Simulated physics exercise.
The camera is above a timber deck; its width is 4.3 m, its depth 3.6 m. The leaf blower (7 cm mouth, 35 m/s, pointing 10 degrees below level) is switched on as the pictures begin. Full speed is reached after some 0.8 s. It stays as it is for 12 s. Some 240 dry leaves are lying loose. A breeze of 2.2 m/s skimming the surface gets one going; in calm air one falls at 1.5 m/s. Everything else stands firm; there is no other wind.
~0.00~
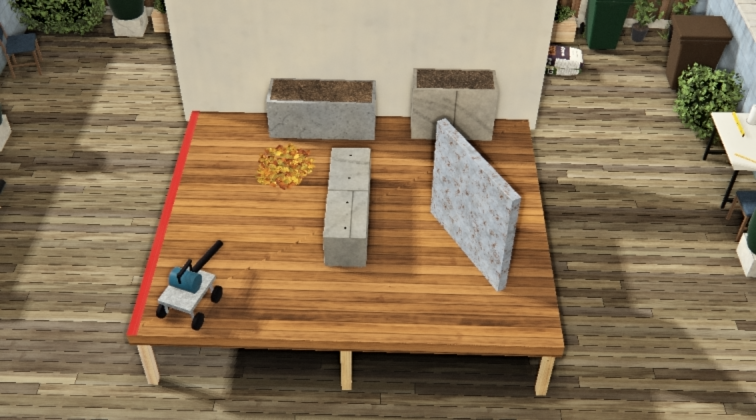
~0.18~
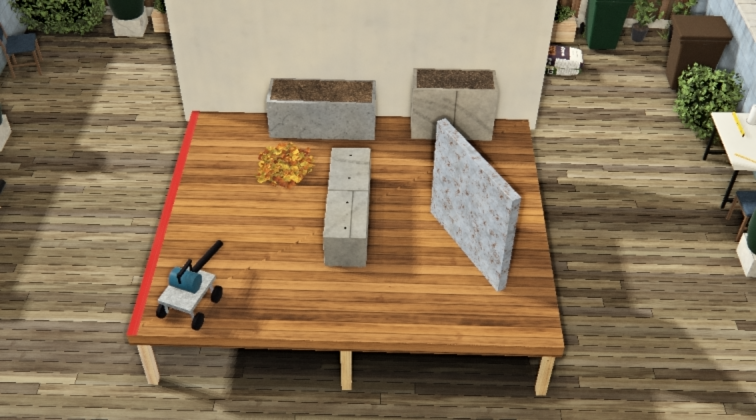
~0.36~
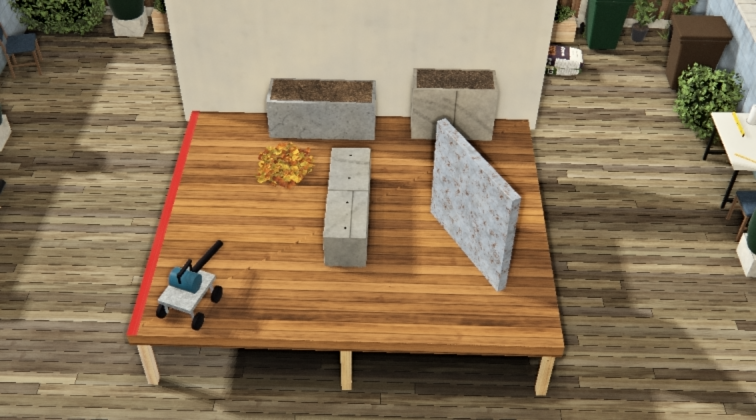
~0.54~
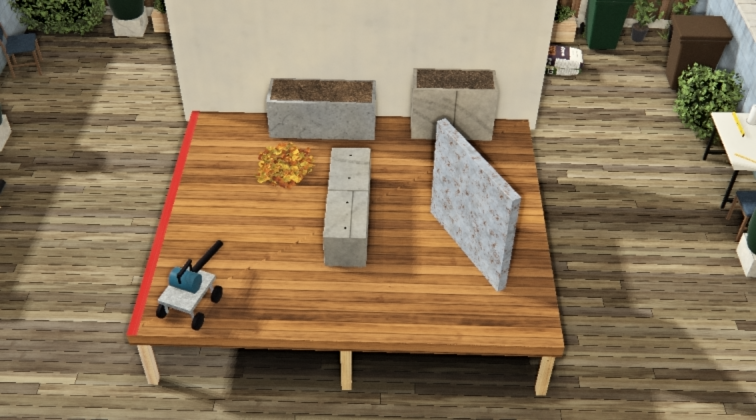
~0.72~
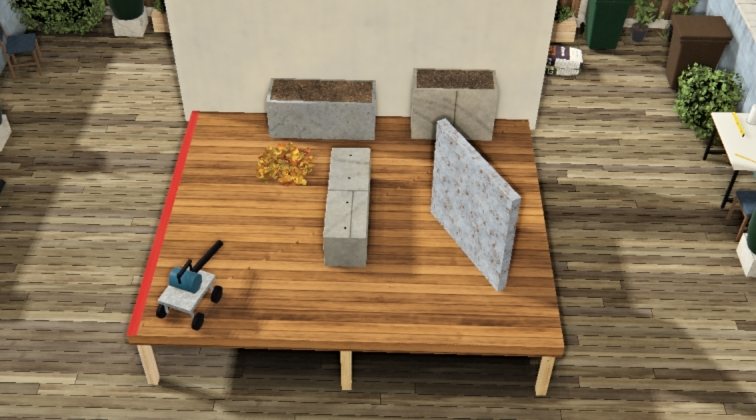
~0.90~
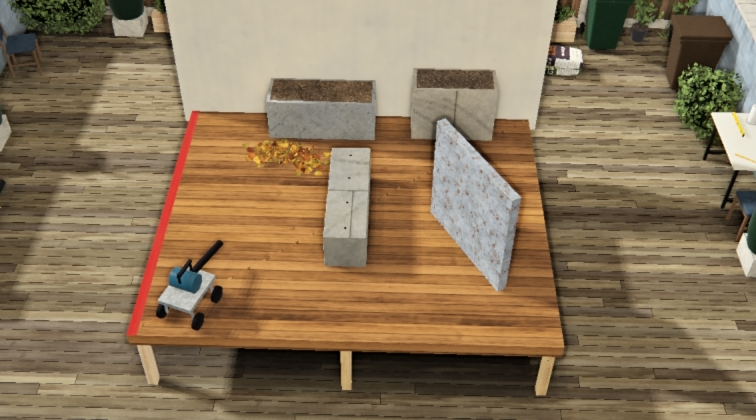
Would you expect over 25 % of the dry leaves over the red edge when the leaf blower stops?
Answer: No.
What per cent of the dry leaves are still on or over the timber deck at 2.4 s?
Some 100 per cent.
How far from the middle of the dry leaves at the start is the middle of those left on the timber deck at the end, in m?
About 1.6 m.
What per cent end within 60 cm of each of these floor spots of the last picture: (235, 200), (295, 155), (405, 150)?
In turn about 0 %, 3 %, 25 %.
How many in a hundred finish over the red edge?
About 2 %.
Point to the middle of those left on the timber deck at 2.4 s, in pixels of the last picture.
Near (389, 138).
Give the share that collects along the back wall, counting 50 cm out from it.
Some 70 per cent.
After 2.4 s, 1 % are over the red edge; the middle of those still in play is near (389, 138); 30 % have settled or left.
After 3.8 s, 1 % are over the red edge; the middle of those still in play is near (406, 139); 42 % have settled or left.
After 6.6 s, 2 % are over the red edge; the middle of those still in play is near (406, 138); 59 % have settled or left.
After 12.0 s, at the end, 2 % are over the red edge; the middle of those still in play is near (406, 138).
